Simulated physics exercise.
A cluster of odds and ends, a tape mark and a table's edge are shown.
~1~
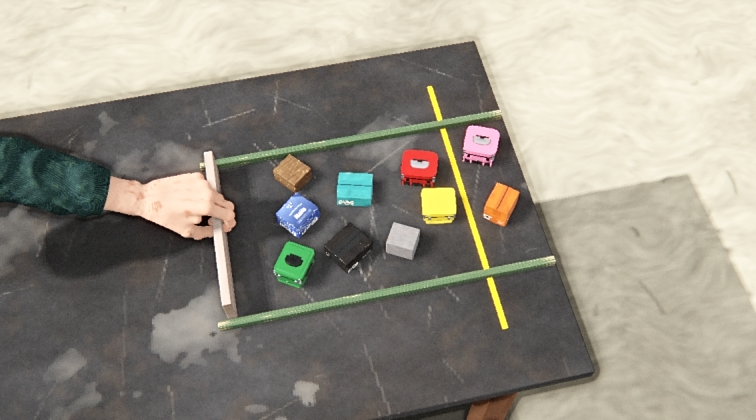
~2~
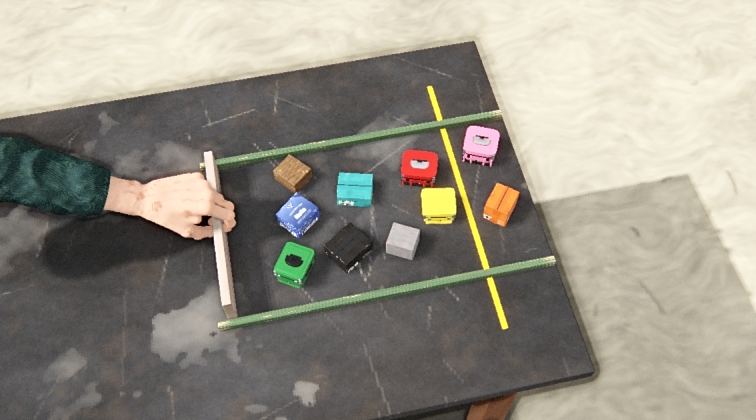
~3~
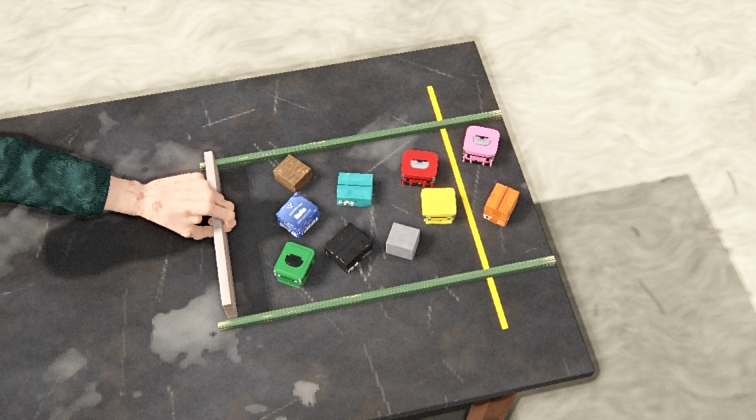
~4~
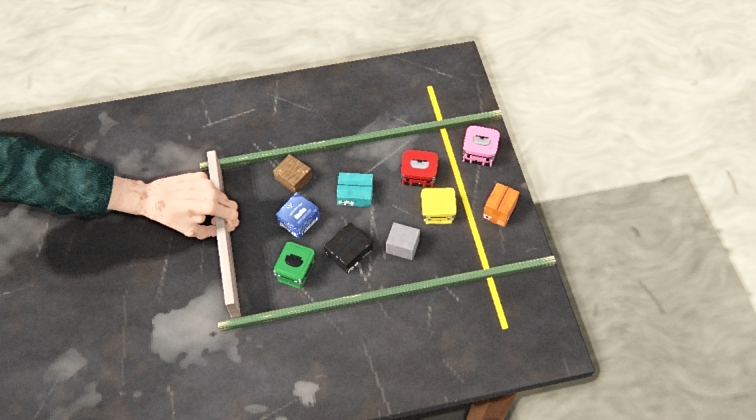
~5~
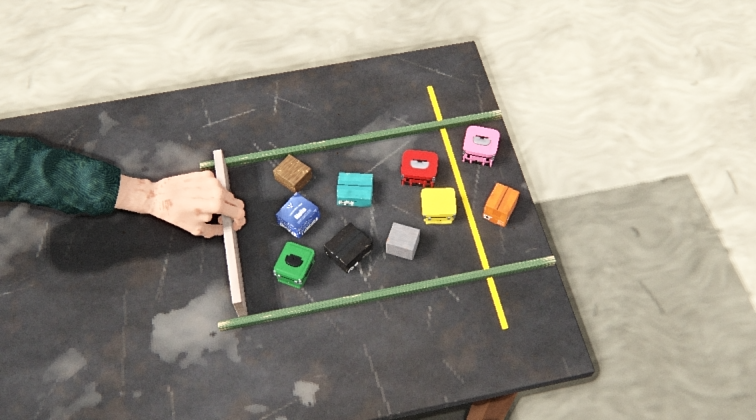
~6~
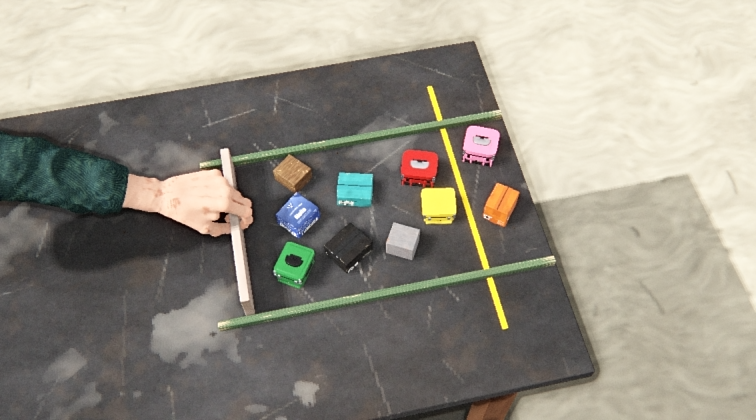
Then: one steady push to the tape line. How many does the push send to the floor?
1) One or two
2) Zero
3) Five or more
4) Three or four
Three or four (4).
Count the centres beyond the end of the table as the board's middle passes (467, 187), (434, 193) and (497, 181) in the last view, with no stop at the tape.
Respectively, 3, 0 and 7.
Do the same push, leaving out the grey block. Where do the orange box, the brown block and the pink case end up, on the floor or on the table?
The orange box ends up below - the brown block remains - the pink case ends up below.
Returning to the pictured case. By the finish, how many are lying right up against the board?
I count 3 of them.
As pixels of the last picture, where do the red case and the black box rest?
The red case stops around (485, 132); the black box around (520, 217).
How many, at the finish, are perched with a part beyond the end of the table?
1 overhanging.
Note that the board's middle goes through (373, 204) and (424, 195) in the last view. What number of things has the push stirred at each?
The count reaches 8 first and 10 second.
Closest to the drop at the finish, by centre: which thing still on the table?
Result: The yellow case.
Early on, none off yet; pink case at rest near (480, 146); orange box at rest near (501, 205); yellow case at rest near (438, 206).
Finally, the number that fall off is three or four; lost, grey block, orange box and pink case.
